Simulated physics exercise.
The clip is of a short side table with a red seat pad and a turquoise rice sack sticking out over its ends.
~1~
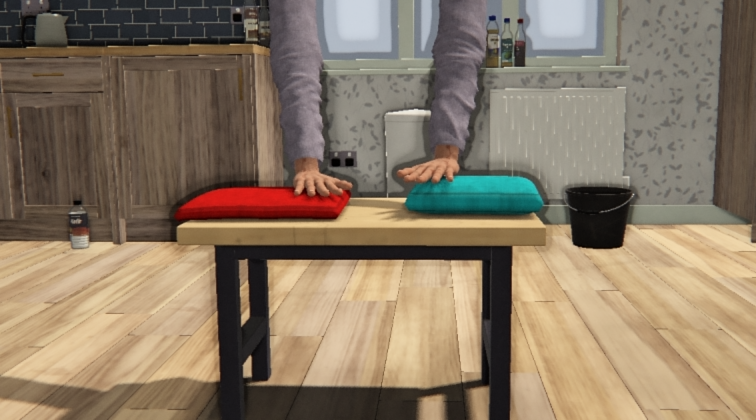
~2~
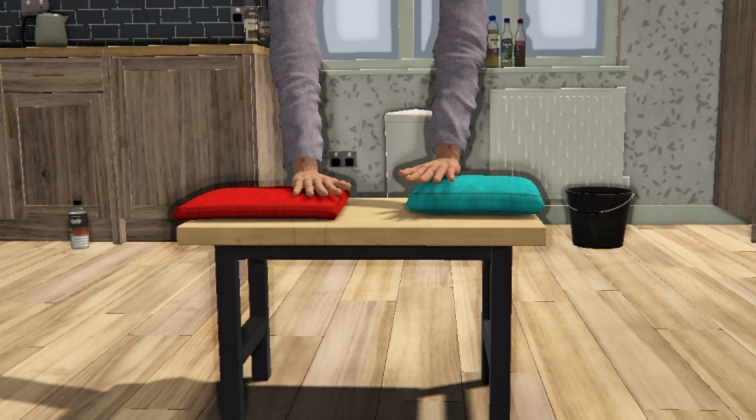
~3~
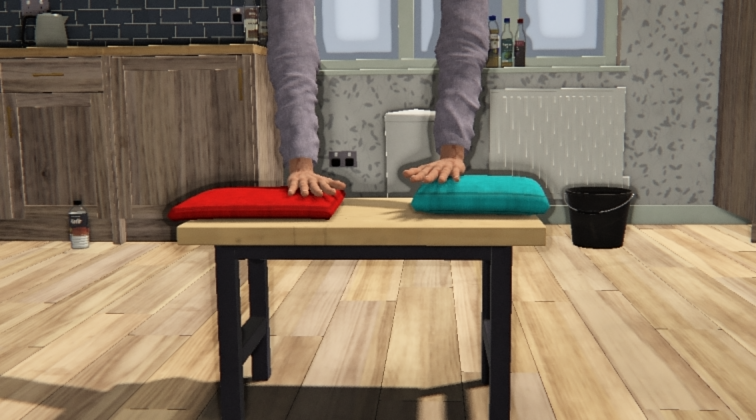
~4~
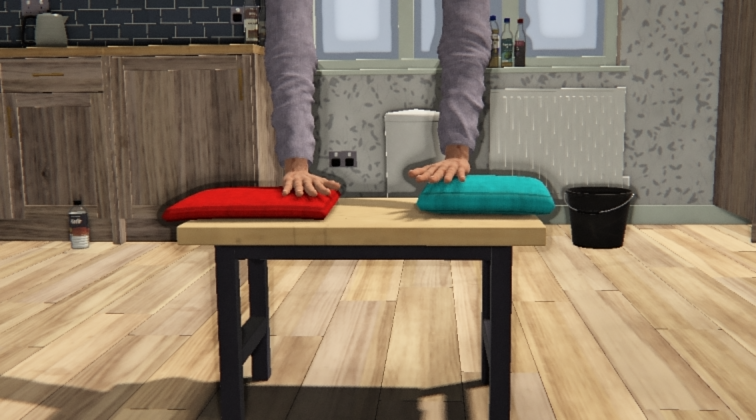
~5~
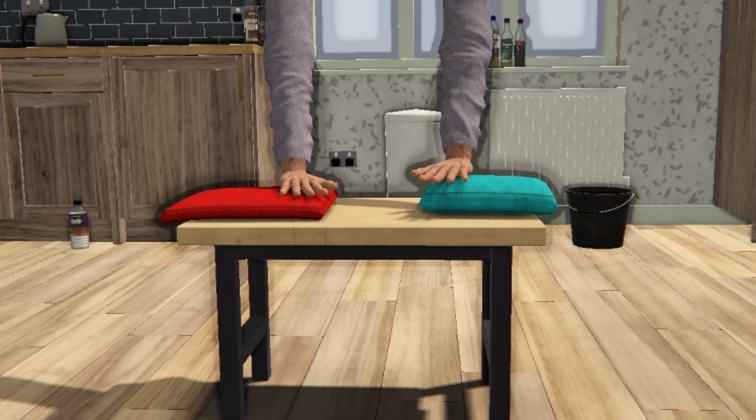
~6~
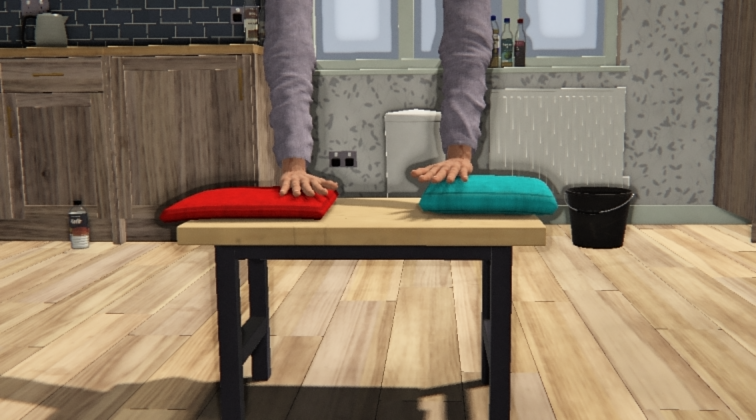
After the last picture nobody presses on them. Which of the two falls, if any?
Outcome: The red seat pad stays up there. The turquoise rice sack remains on top.
Then, 0.38 s on from there, seat pad as it was left; rice sack as it was left.
In the end, seat pad as it was left; rice sack as it was left. The red seat pad remains on top and the turquoise rice sack holds its place.
